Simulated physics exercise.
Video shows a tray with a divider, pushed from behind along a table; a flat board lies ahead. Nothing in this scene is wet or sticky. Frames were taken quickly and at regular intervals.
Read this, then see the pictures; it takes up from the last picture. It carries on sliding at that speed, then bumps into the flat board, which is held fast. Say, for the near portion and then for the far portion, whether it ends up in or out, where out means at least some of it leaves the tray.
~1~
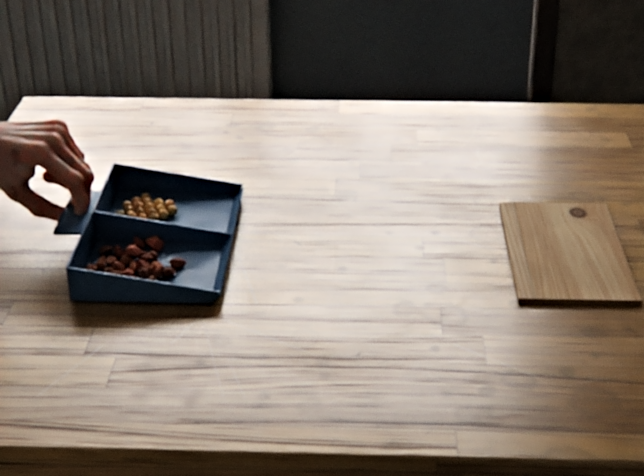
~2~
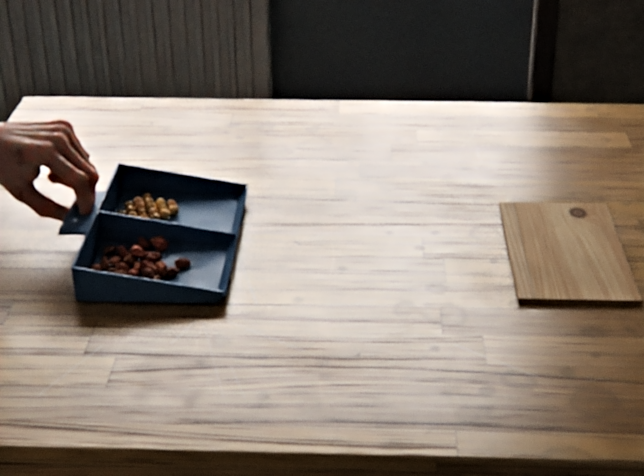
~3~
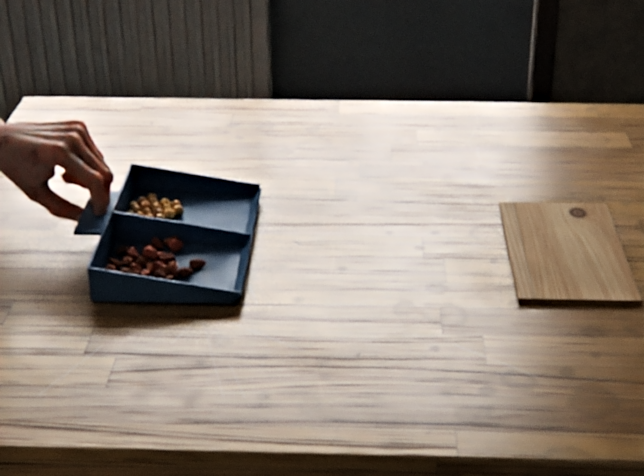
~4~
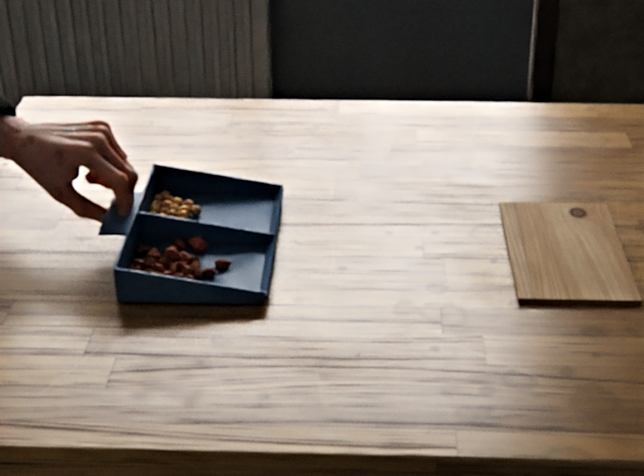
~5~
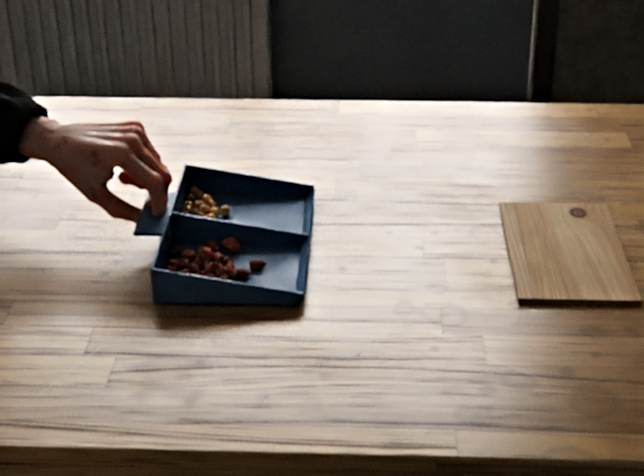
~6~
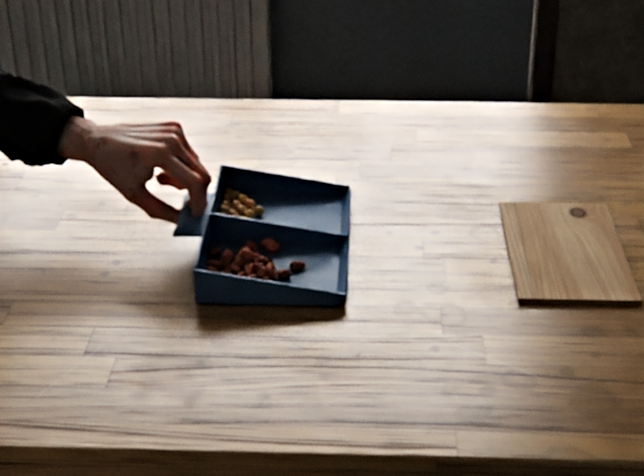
Near portion - in; far portion - out.
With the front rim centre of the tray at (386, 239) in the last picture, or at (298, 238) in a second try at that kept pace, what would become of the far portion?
At the first place it partly escapes, at the second it is contained.
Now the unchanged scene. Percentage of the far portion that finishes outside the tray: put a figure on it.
That comes to around 40 in a hundred.
Then, 0.11 s on from there, tray still sliding, front rim near (426, 240); near portion all inside; far portion all inside.
Then, 0.33 s on from there, tray stopped at the flat board; near portion all inside, moved towards the front rim; far portion all inside, moved towards the front rim.
Then, 0.54 s on from there, tray stopped at the flat board; near portion all inside, moved towards the front rim; far portion near a third out of the tray.
In the end, tray stopped at the flat board; near portion all inside, moved towards the front rim; far portion near a third out of the tray.
